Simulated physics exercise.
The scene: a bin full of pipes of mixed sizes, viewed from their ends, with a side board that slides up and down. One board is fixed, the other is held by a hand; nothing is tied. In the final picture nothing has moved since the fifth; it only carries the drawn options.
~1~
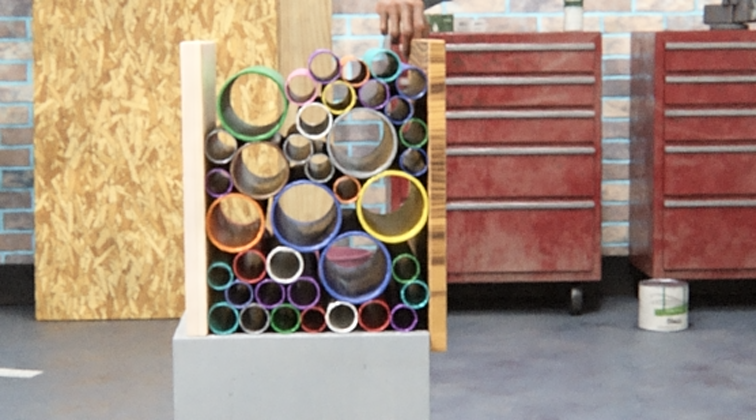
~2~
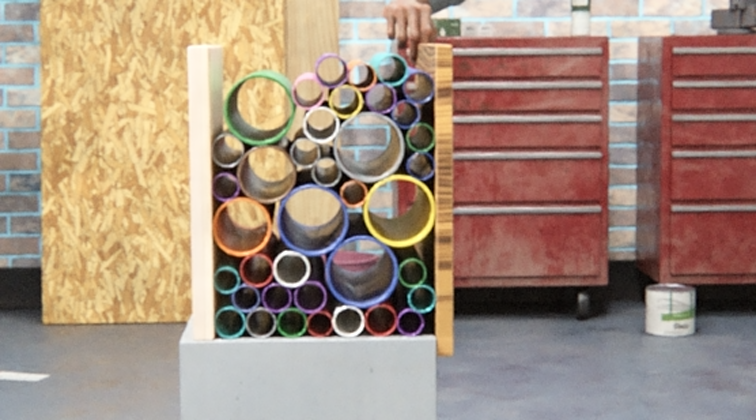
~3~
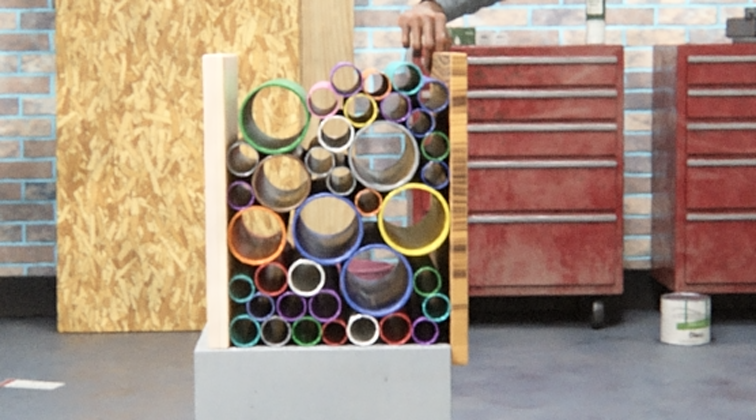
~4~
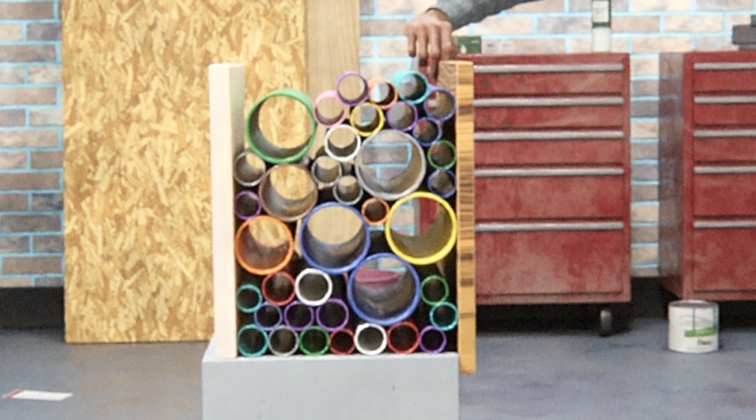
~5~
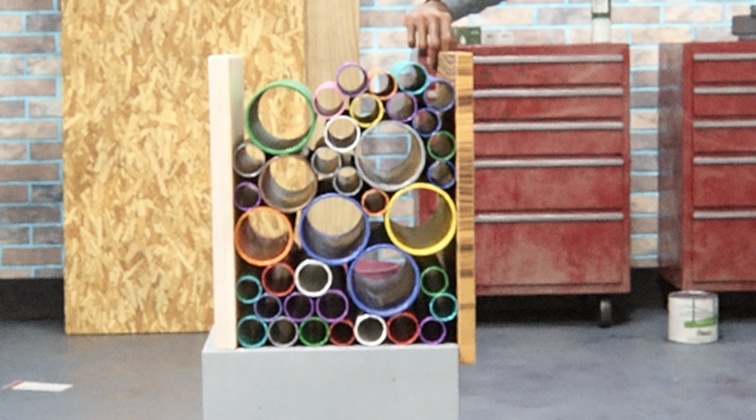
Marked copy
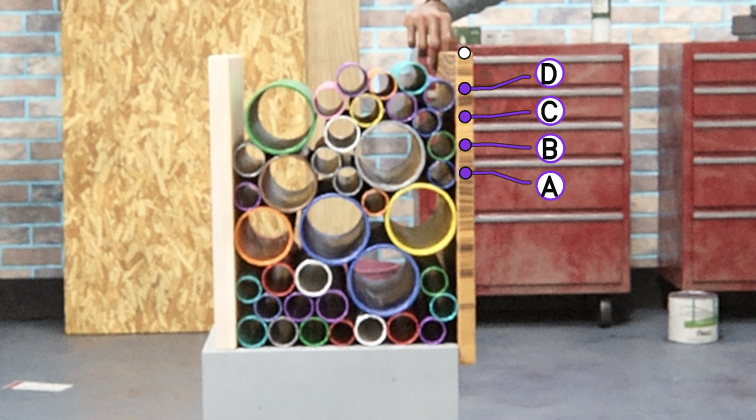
A hand rests on top of the right wooden side board of a bin in a workshop, seen from the front at the open ends of its pipes. Green, orange, blue, yellow and white-rimmed pipes fill it above a grey base, with a tan panel behind at left and red drawer cabinets at right. The pipes and board stay still while the camera drifts left and up, then dips slightly, showing more forearm.
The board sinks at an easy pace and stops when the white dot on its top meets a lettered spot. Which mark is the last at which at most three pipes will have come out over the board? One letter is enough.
Lower it to B and no more.
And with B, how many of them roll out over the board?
It comes to two.
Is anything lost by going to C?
No.
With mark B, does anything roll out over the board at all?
Yes, at B.
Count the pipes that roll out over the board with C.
It comes to none.
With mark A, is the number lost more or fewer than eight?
It loses fewer than eight.
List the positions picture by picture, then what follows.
In the first frame, a red pipe (250, 266); a brown pipe (260, 170); a grey pipe (298, 149).
In the second frame, a grey pipe (305, 153); a blue pipe (405, 115).
In the third frame, a purple pipe (347, 81); side board (448, 196).
In the fourth frame, a turquoise pipe (252, 341); a red pipe (403, 338).
In the fifth frame, a yellow pipe (421, 220); a red pipe (279, 280); a brown pipe (288, 184).
On the marked copy, A at (466, 173); B at (466, 145); C at (465, 117); D at (465, 89); the white dot at (465, 53).
Taking B. A third of the way, top of the board (456, 100).
Two thirds of the way, top of the board (456, 145).
When it is over, top of the board (456, 145), two out over the board.
As for the rest, A more than three out over the board; C none out over the board; D none out over the board.
